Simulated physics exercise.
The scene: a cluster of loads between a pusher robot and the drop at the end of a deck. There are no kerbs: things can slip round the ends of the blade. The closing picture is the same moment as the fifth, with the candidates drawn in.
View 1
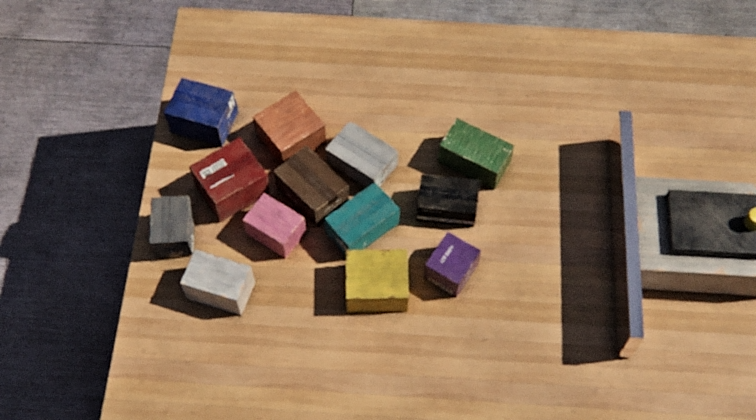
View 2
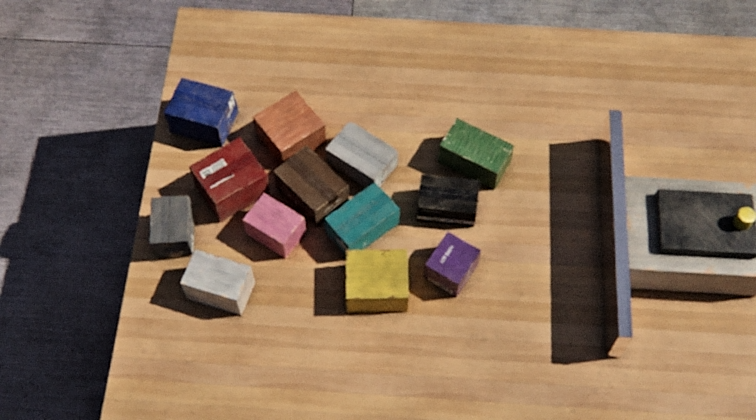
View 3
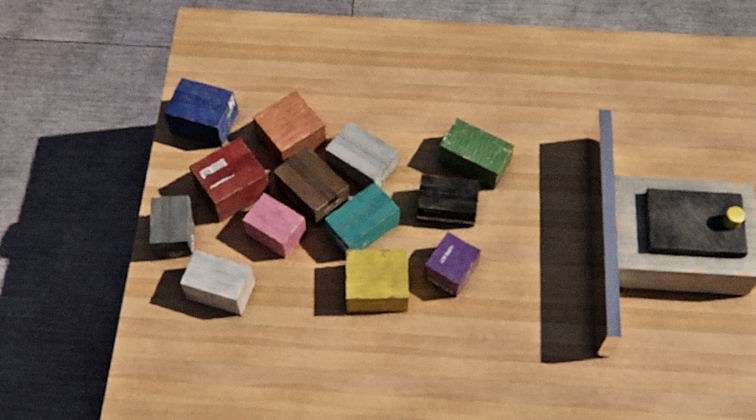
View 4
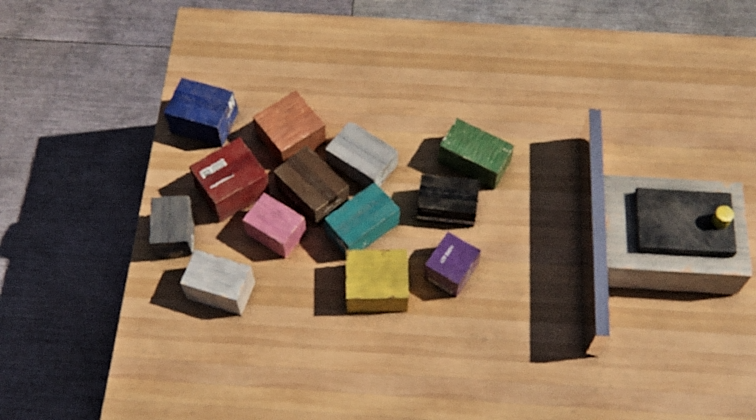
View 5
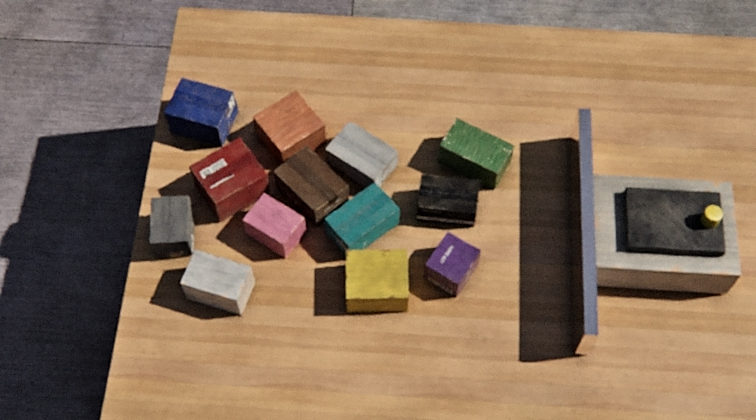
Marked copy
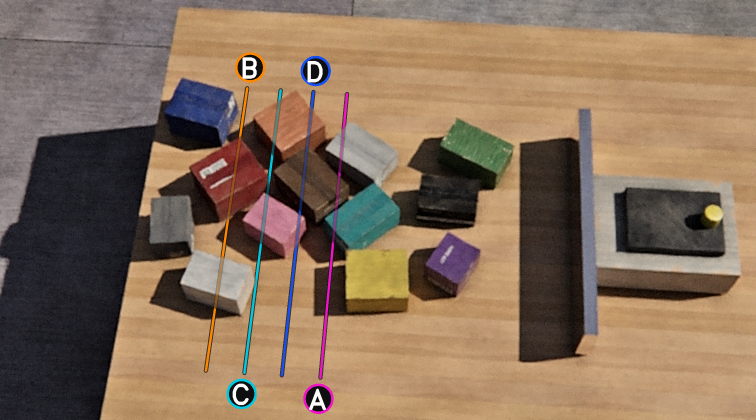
A pusher robot with a wide flat blade slides slowly left a short way across a wooden deck, narrowing the gap to a cluster of twelve coloured blocks, which all stay still and untouched.
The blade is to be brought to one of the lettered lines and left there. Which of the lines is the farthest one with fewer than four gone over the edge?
It can go as far as C.
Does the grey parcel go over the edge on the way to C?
By then, yes.
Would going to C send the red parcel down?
By then, yes.
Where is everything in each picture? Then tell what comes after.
Green crate (476, 154); white parcel (362, 157); turquoise parcel (362, 221), in the first frame.
Robot (699, 222); grey parcel (173, 227), in the second frame.
Robot (689, 221); pink crate (274, 226), in the third frame.
Robot (677, 221); black box (448, 200), in the fourth frame.
Robot (667, 220); blue box (202, 112); brown box (312, 186); white crate (219, 283), in the fifth frame.
On the marked copy, A at (335, 226); B at (228, 220); C at (264, 222); D at (299, 224).
Taking C. A third of the way, robot (548, 213); purple box (434, 269); green crate (426, 157).
Two thirds of the way, robot (432, 206); grey parcel (151, 233); blue box (189, 106).
When it is over, robot (342, 201); red parcel over the edge; grey parcel over the edge; three fallen.
As for the rest, A is within the limit but short; B drops five; D is within the limit but short.
